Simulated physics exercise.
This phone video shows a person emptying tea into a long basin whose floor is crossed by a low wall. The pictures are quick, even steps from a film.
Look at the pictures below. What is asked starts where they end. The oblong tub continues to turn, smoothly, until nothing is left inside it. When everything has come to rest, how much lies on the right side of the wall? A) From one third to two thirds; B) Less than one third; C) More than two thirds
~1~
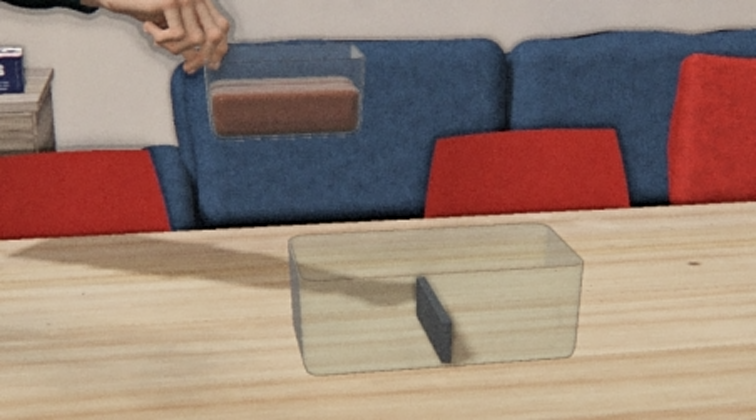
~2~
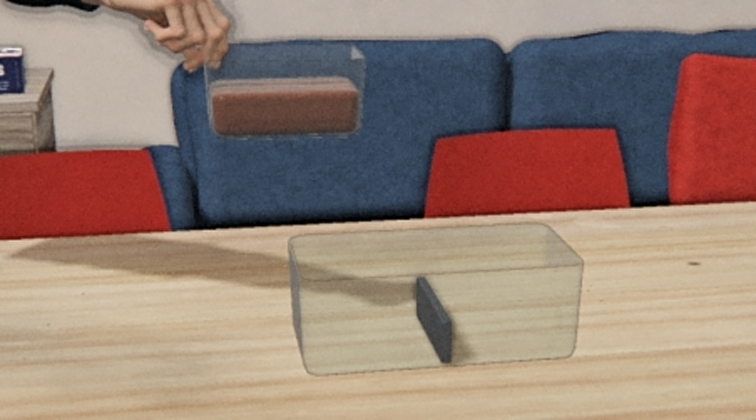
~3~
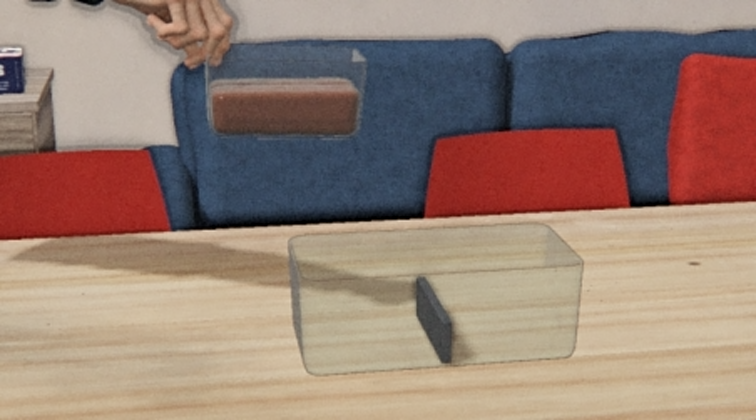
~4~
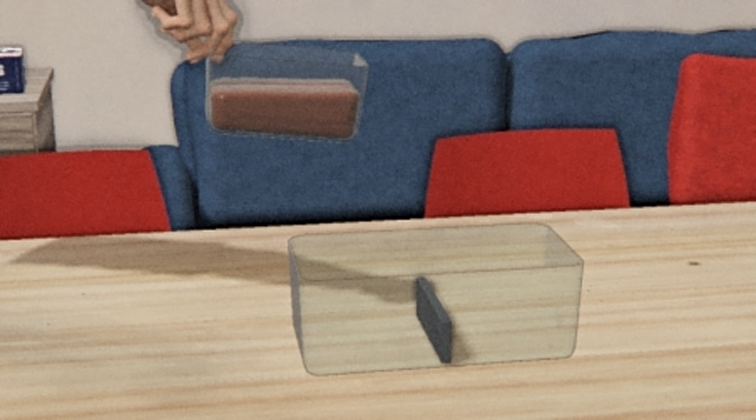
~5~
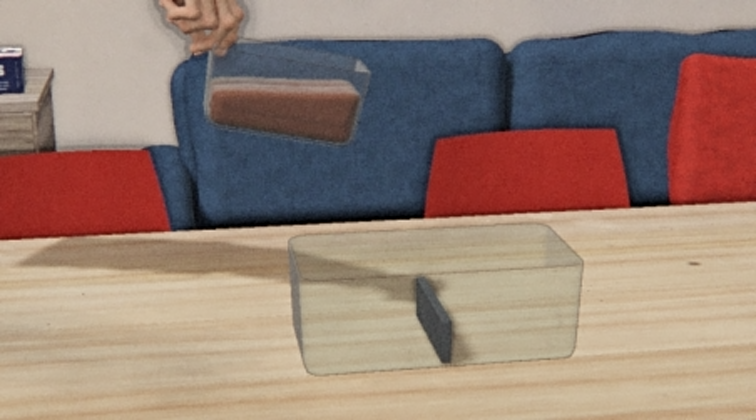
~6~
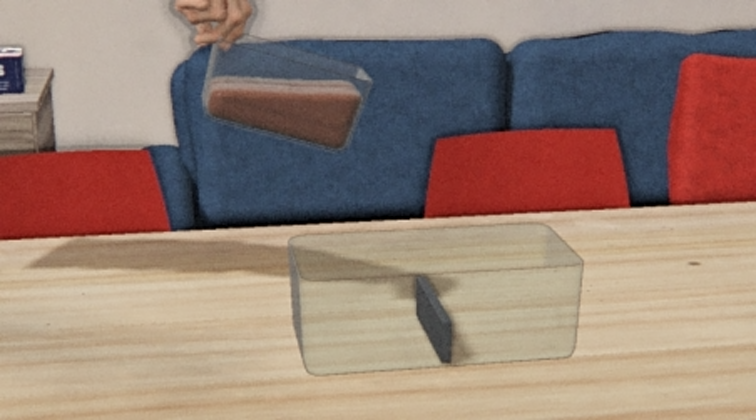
B.
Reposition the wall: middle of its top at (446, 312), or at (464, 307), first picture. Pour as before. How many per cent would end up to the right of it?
Estimated: 10 % first, 5 % second.
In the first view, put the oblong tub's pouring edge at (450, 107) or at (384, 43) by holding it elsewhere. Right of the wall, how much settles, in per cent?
Roughly 95 % the first time and roughly 55 % the second.
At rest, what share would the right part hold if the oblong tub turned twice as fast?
It comes to about 5 per cent.
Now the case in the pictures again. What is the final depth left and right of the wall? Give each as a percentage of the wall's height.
The left side sits at 40 per cent and the right side at 10.
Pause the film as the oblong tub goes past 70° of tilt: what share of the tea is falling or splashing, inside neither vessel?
Around 40 percent.
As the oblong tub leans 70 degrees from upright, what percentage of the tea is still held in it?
It still holds around 55 per cent there.
A moment on, the oblong tub is tipped part way and 54 per cent is still to pour, 5 is left of the wall and 0 right of it.
Next, the oblong tub is tipped on its side and 17 per cent is still to pour, 51 is left of the wall and 20 right of it.
Then the oblong tub is tipped on its side and 3 per cent is still to pour, 72 is left of the wall and 20 right of it.
Later the oblong tub is tipped on its side and 0 per cent is still to pour, 77 is left of the wall and 21 right of it.
At rest 78 per cent lies left of the wall, 20 right of it and 1 outside.
